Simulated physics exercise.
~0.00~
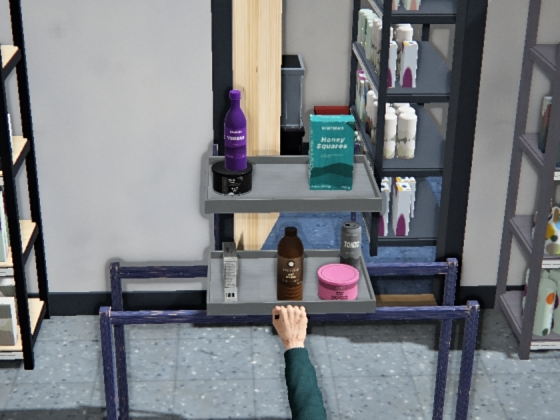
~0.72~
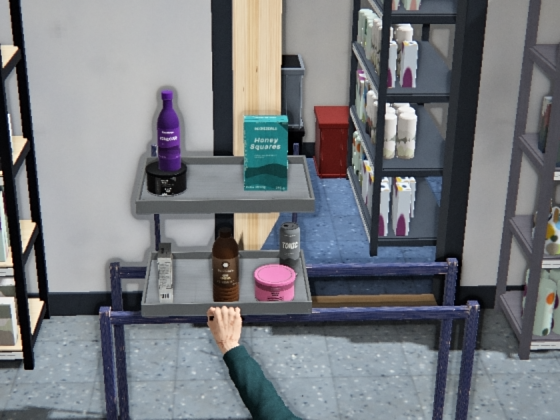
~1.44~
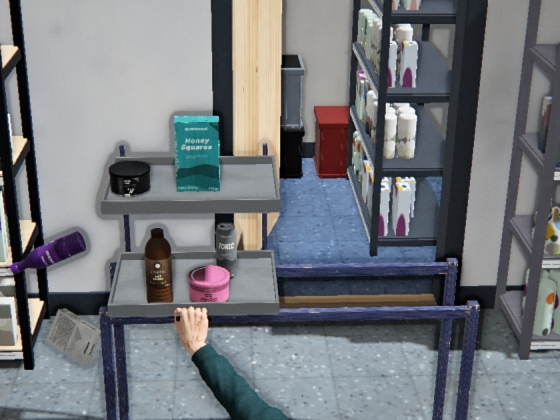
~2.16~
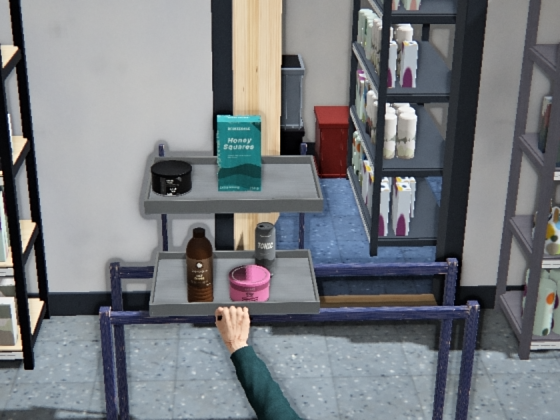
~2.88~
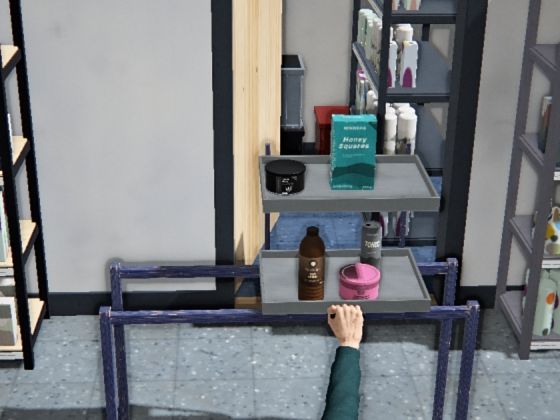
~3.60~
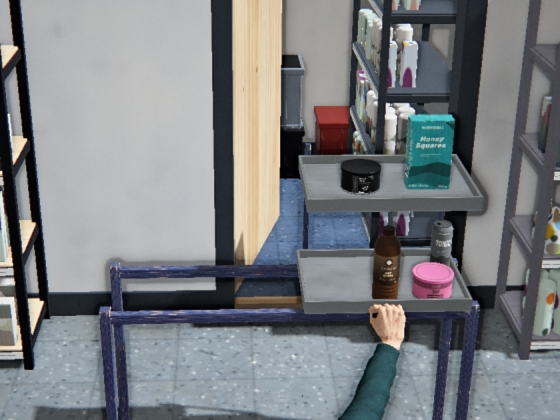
The video shows a hand moving a two-level gray tray of toiletries left, where a purple bottle and a white packet fall off the left side, then sliding it back to the far right with the turquoise packet, black tub, brown bottle, pink tub and grey can still aboard.
